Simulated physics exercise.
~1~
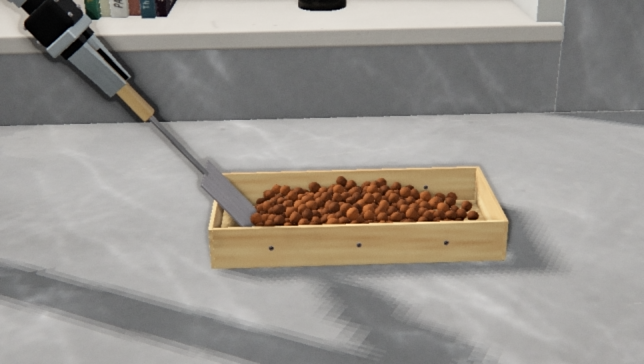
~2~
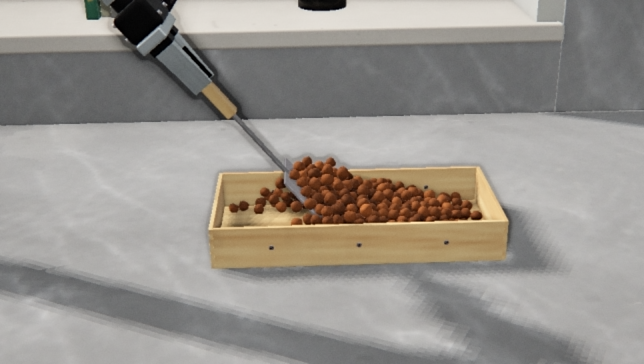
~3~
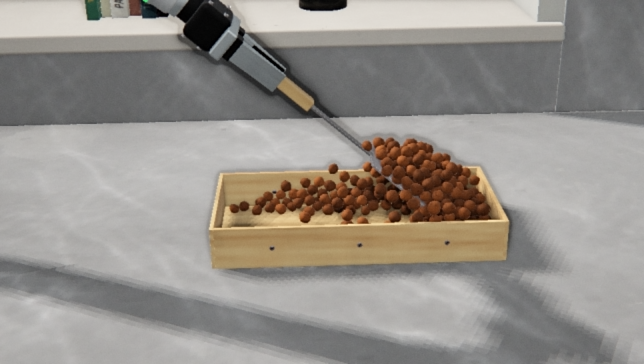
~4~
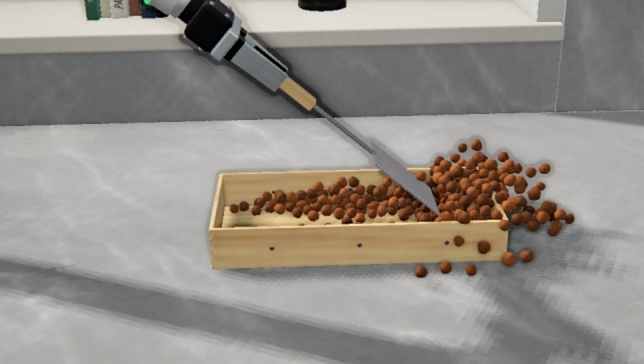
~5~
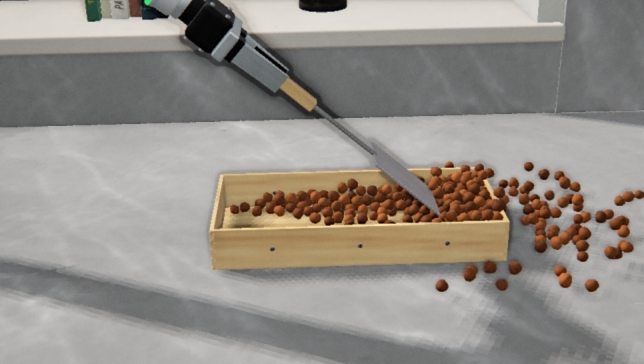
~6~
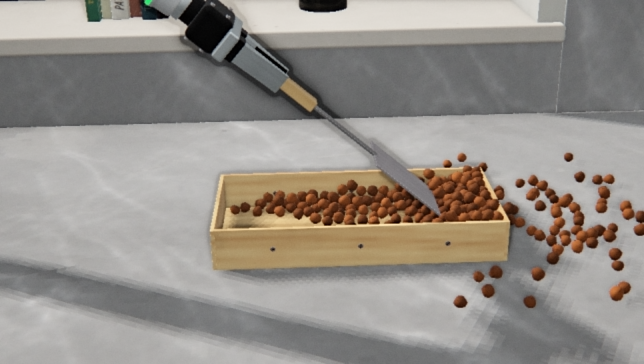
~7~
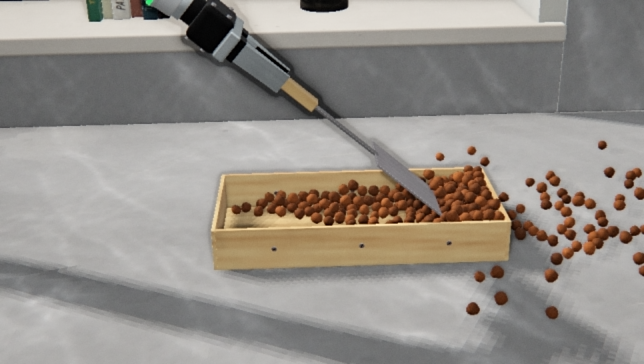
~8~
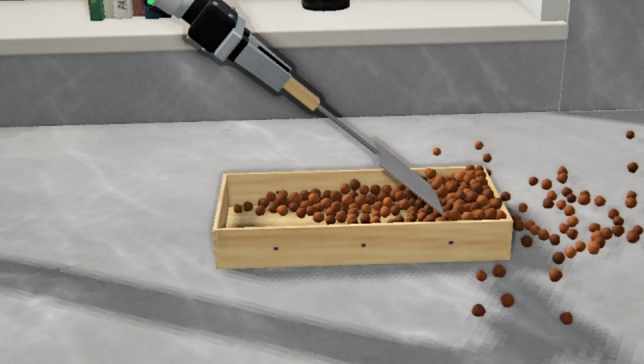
A black and silver robotic arm holds a flat grey paddle at the left end of a shallow, pale wooden tray on a grey marbled surface, seen from the front and slightly above. The tray is filled with small, round, reddish-brown nuts. The paddle sweeps right through them, piling them into a steep heap at the far end. It then stops, tilting a little, while part of the heap spills over the right end and front edge. The loose nuts scatter and roll across the surface to the right, while most remain in the tray beside the still paddle.
